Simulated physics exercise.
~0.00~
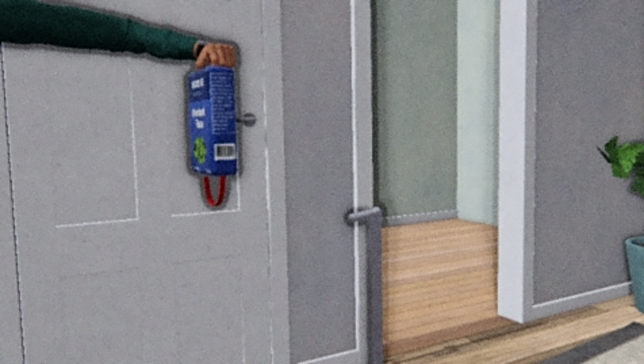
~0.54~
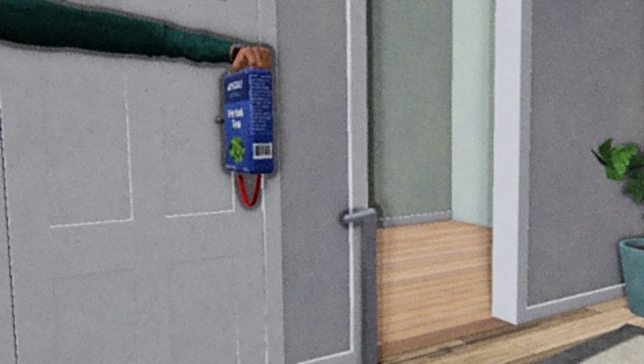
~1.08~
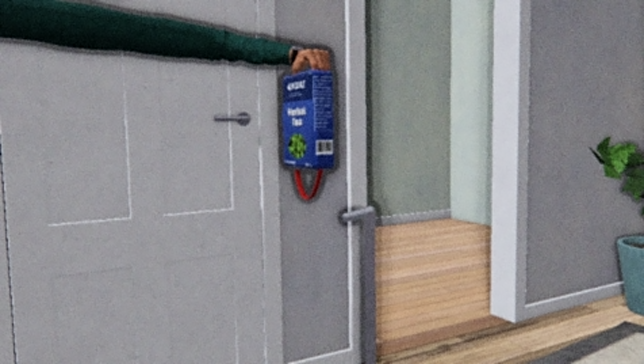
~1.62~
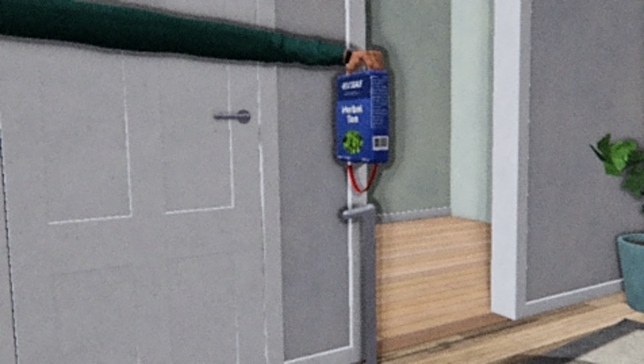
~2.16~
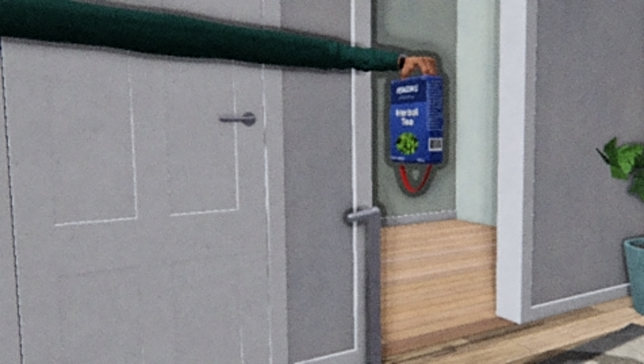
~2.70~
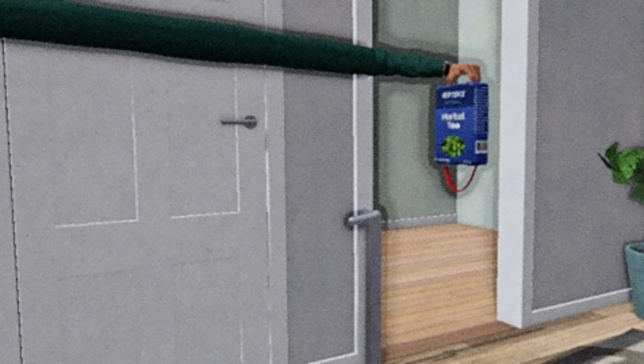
In the video, a hand at the end of a long green sleeve carries a blue box labelled herbal tea, a red loop dangling beneath it, rightward past a door and over a grey post with a hook, passing clear and ending beyond it before an open doorway.
